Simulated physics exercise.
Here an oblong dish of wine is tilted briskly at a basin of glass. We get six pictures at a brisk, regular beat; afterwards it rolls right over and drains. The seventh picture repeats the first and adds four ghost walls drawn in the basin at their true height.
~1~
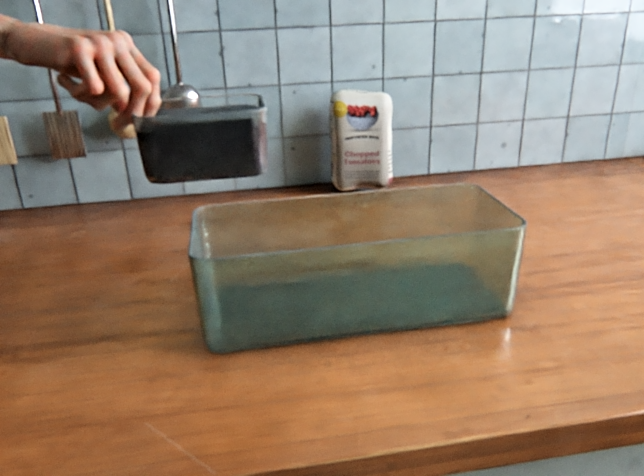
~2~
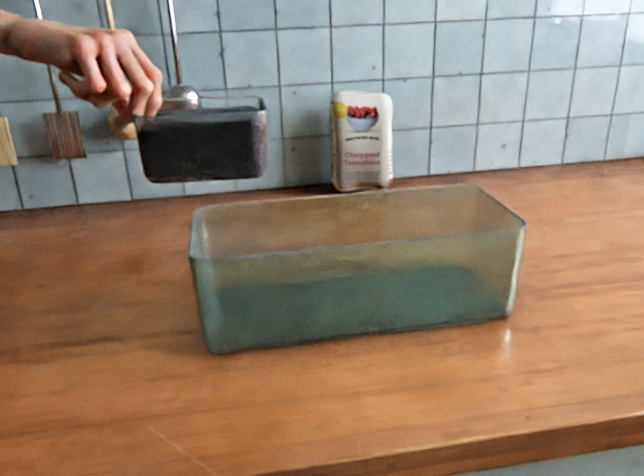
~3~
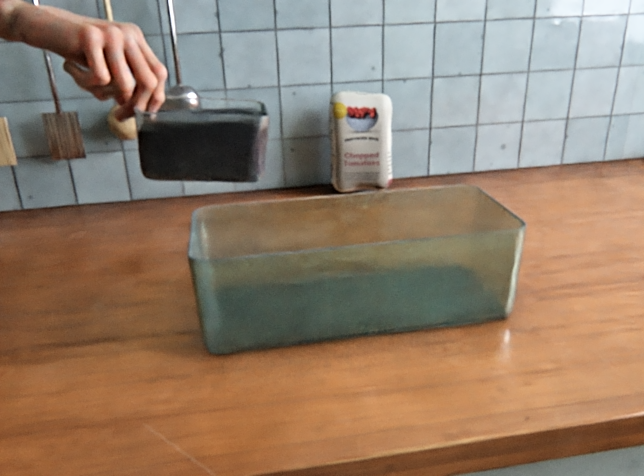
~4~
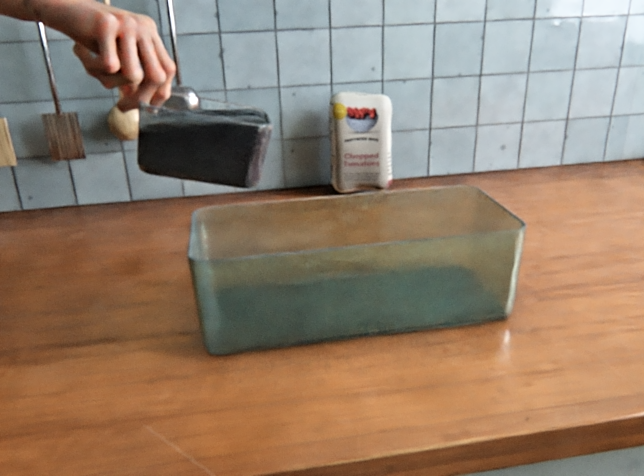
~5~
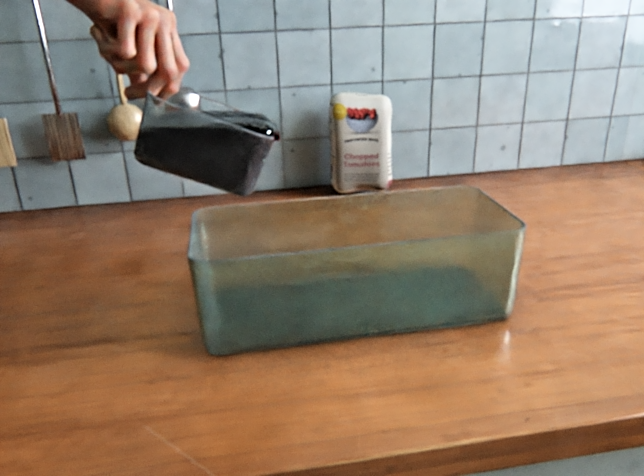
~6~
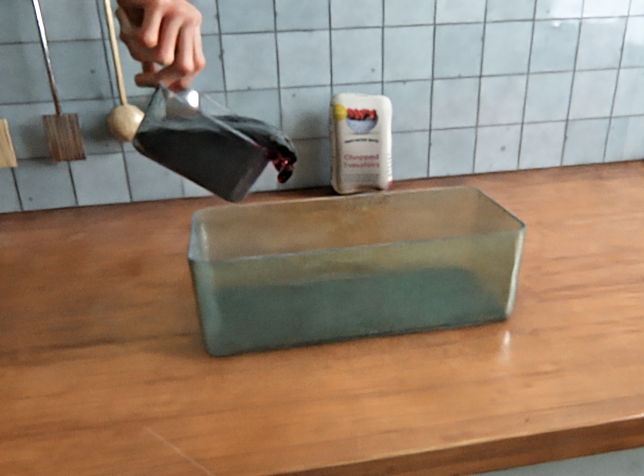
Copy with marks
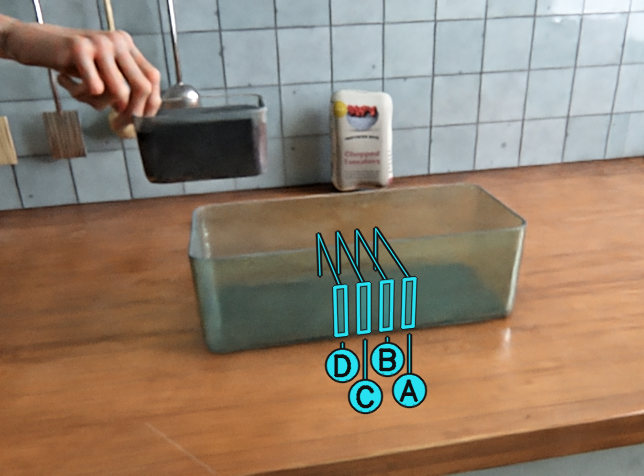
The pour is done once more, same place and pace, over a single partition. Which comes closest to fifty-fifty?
D.
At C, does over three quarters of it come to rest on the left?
Yes.
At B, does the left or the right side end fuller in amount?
The left one.
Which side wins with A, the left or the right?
The left side.
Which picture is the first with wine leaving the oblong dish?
Picture 5.
On the marked copy, A at (409, 334); B at (387, 337); C at (365, 340); D at (342, 343).
With A, about 98 % ends left of the wall and 1 % right of it.
With B, about 98 % ends left of the wall and 2 % right of it.
With C, about 95 % ends left of the wall and 3 % right of it.
With D, about 55 % ends left of the wall and 44 % right of it.
